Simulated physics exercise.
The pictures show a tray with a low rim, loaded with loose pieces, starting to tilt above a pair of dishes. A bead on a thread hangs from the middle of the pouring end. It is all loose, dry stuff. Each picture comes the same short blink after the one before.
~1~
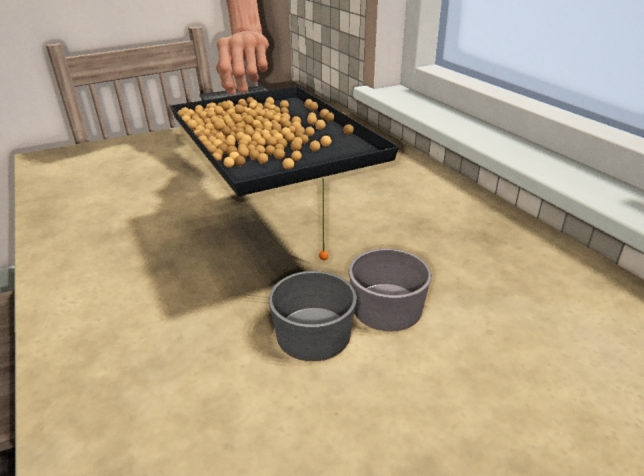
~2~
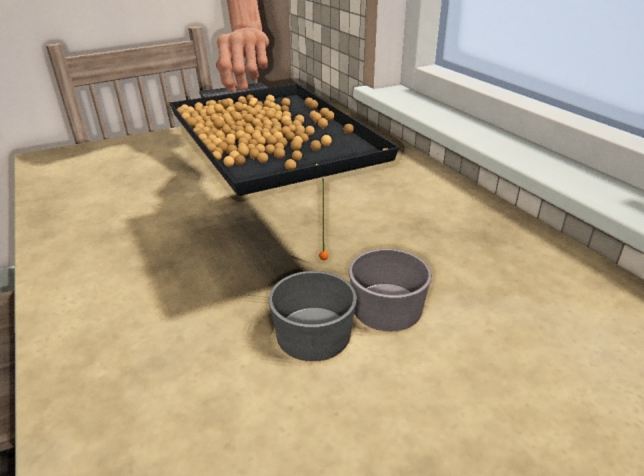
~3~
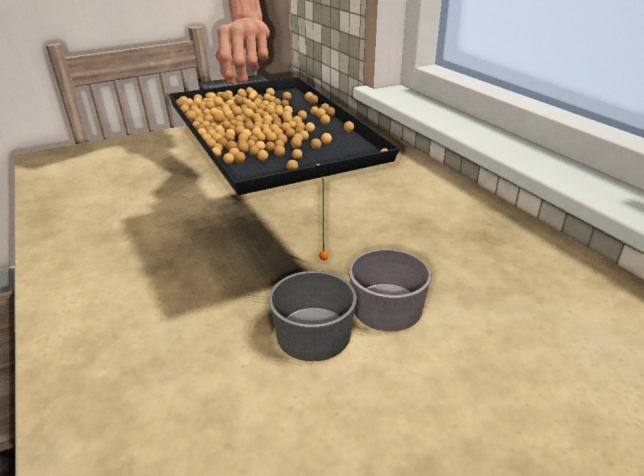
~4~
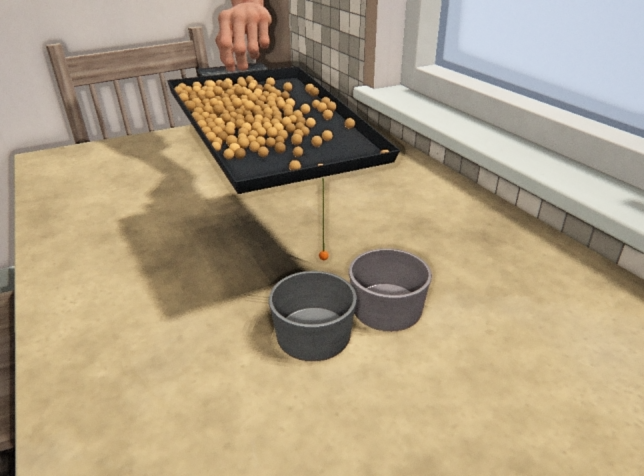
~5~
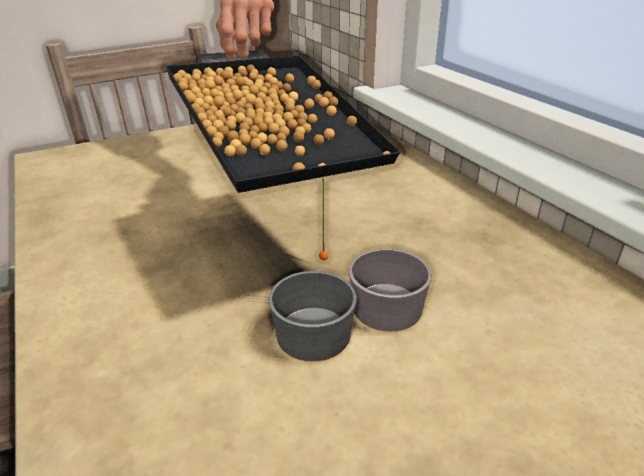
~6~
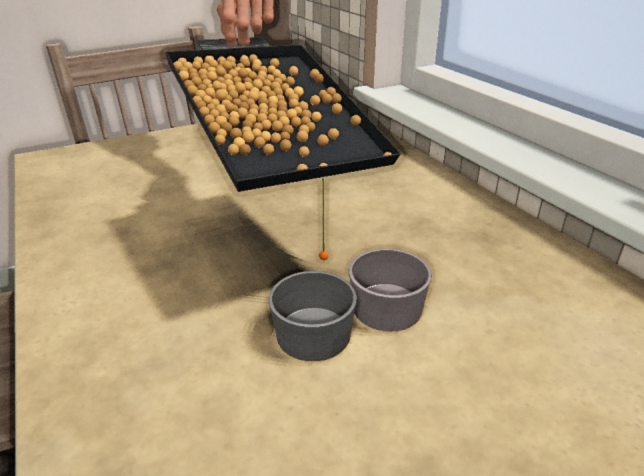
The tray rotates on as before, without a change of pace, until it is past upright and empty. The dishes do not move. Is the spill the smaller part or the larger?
Caught overall: More than half.
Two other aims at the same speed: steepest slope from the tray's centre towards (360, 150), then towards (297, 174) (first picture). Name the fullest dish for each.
One: Right. Two: The dish on the left.
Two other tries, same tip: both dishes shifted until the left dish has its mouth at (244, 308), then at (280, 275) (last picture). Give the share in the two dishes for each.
About 30 and 10 per cent.
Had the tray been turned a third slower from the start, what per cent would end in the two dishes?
Roughly 80 in a hundred.
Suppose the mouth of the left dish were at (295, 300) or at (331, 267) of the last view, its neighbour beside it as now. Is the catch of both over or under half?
The first try: The larger part. The second: Not half.
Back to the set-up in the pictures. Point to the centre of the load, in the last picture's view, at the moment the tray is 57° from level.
At about (337, 146).
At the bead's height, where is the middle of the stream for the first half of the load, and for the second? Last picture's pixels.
The first part at (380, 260); the rest at (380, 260).
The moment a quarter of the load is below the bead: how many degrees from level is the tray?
Around 75° of tilt.
Shortly afterwards, tray tipped steeply; the bulk on the tray; only a few in the left dish; a little in the right dish; only a few outside both; a little in the air.
Next, tray tipped right over; near a quarter on the tray; near a quarter in the left dish; near half in the right dish; a little outside both; a little in the air.
Some moments later, tray tipped past a quarter turn; near a quarter in the left dish; near two thirds in the right dish; a little outside both.
In the end, tray tipped past a quarter turn; near a quarter in the left dish; near two thirds in the right dish; a little outside both.
